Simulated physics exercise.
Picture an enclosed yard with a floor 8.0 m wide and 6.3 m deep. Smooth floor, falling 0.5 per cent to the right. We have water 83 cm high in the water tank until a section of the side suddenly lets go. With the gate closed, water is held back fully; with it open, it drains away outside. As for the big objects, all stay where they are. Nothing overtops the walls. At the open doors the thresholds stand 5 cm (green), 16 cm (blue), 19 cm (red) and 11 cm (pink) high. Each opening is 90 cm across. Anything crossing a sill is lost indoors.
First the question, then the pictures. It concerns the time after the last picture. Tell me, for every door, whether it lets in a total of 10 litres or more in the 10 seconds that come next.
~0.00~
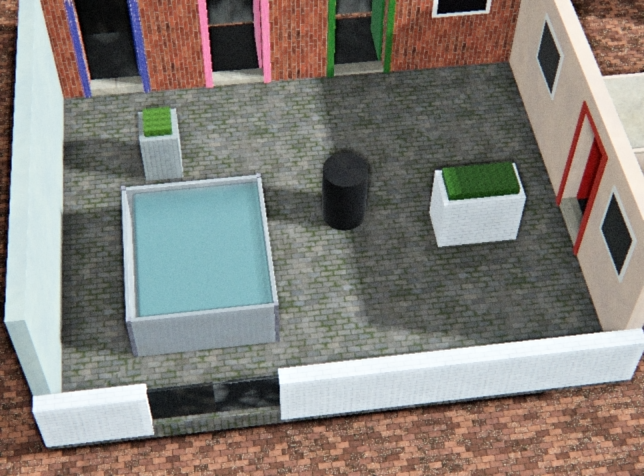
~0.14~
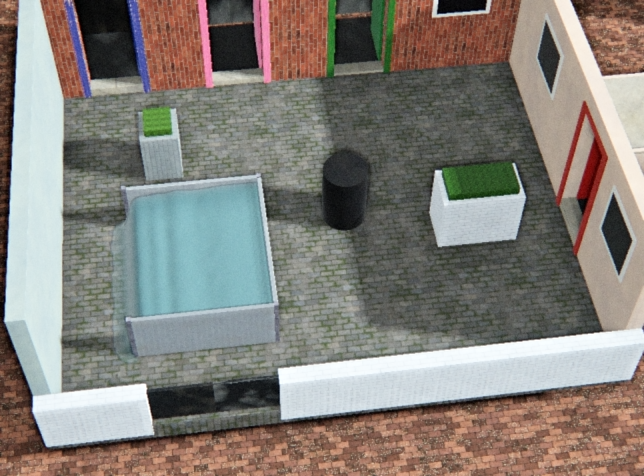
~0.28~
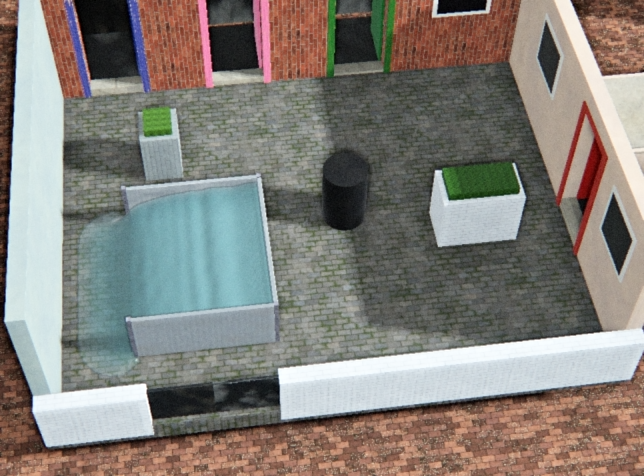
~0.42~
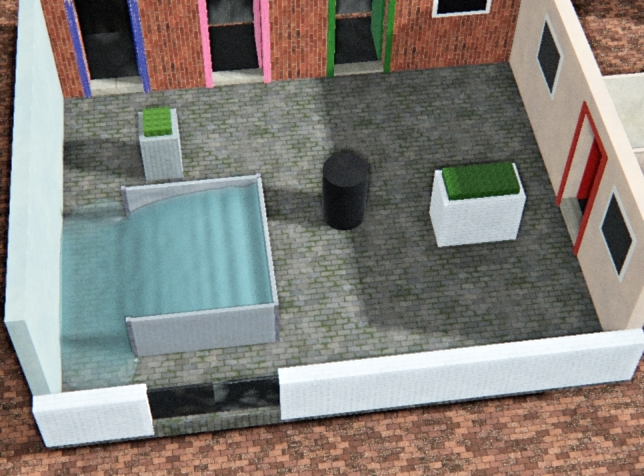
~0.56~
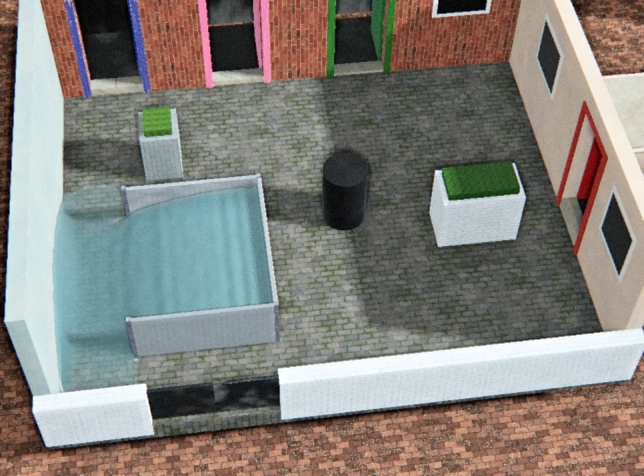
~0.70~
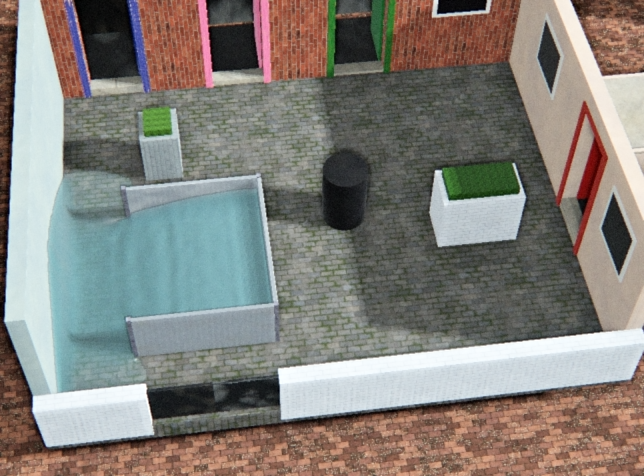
At the end, green door: Surplus; blue door: Surplus; red door: Short; pink door: Short.
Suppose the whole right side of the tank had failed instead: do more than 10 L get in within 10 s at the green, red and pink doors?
Then: Green beyond it, red beyond it, pink short of it.
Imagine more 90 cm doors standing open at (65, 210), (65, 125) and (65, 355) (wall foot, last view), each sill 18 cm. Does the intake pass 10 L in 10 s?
In turn: Beyond it, beyond it, beyond it.
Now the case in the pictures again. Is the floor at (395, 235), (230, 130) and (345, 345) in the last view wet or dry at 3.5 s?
The first point is not yet hit, the second is awash and the third is awash.
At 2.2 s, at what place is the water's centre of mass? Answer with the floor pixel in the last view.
Around (142, 275).
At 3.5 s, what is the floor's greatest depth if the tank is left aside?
Peak depth: Approx. 32 cm.
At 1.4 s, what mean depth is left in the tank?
It averages close to 38 centimetres.
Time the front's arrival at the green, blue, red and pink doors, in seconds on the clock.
Times: Green 3.0 seconds, blue 1.5 seconds, red 4.0 seconds, pink 2.2 seconds.
After 1.4 s water covers 15 % of the floor and is deepest (72 cm) near (62, 408); green door not reached, blue door not reached, red door not reached, pink door not reached.
After 2.2 s water covers 30 % of the floor and is deepest (54 cm) near (62, 420); green door not reached, blue door 36 cm at the sill, 36 L in, red door not reached, pink door not reached.
After 3.5 s water covers 60 % of the floor and is deepest (32 cm) near (612, 358); green door 3 cm at the sill, 0 L in, blue door 29 cm at the sill, 178 L in, red door not reached, pink door 8 cm at the sill, 0 L in.
After 6.0 s water covers 90 % of the floor and is deepest (20 cm) near (62, 408); green door 3 cm at the sill, 0 L in, blue door 15 cm at the sill, 213 L in, red door 10 cm at the sill, 0 L in, pink door 7 cm at the sill, 0 L in.
After 10.0 s water covers 100 % of the floor and is deepest (14 cm) near (459, 208); green door 10 cm at the sill, 17 L in, blue door 9 cm at the sill, 214 L in, red door 11 cm at the sill, 0 L in, pink door 5 cm at the sill, 0 L in.
